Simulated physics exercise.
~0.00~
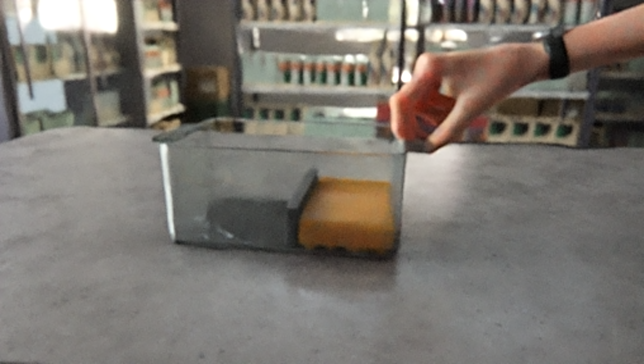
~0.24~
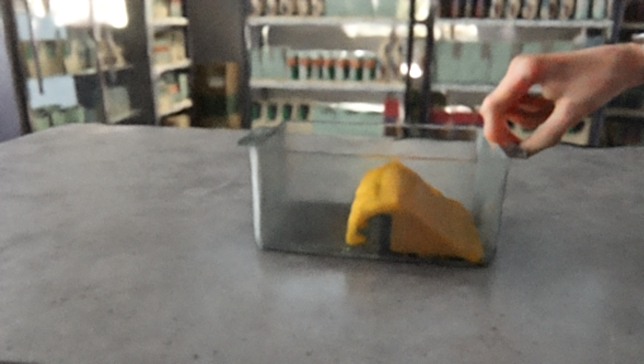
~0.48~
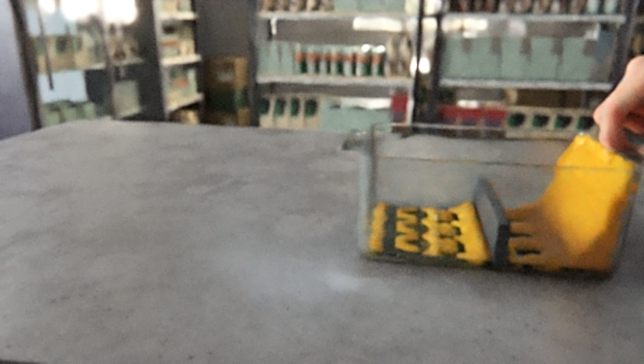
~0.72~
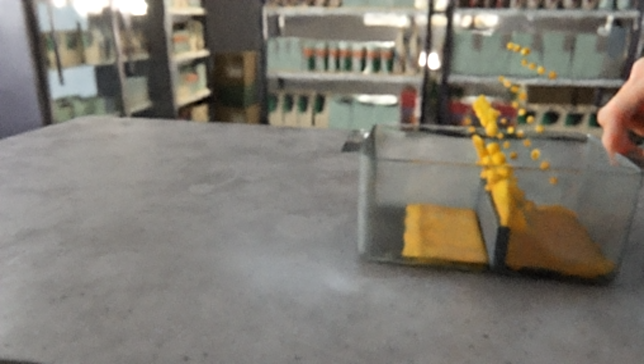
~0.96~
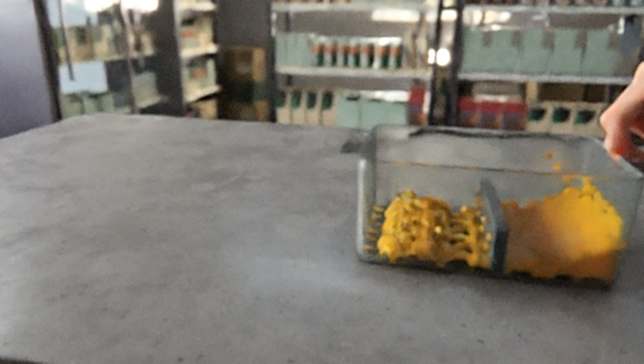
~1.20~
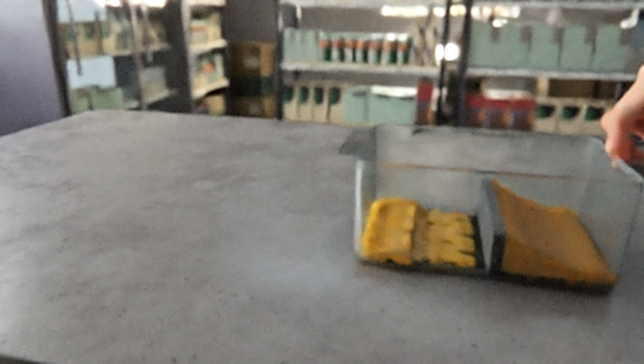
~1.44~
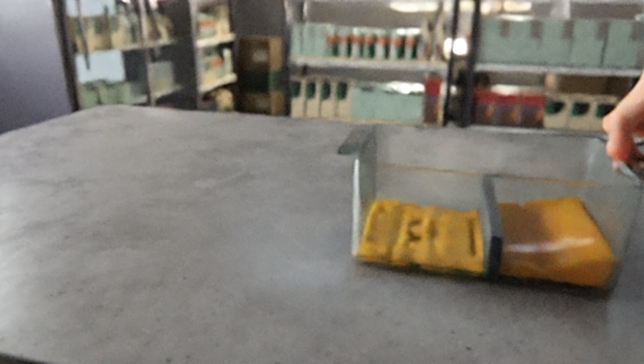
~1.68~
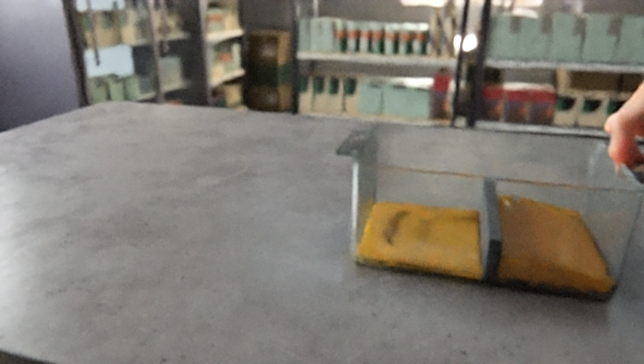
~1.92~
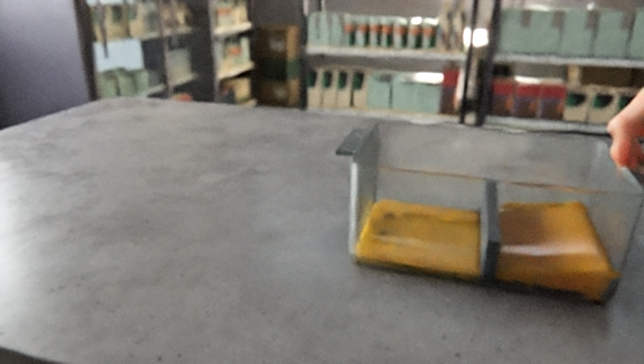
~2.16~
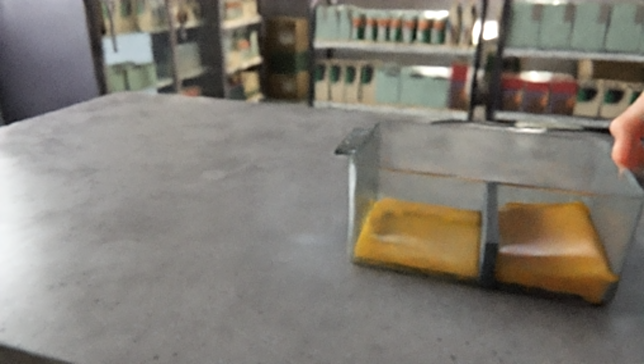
A see-through box is pulled right by a hand, and yellow liquid splashes over its divider, settling on both sides.
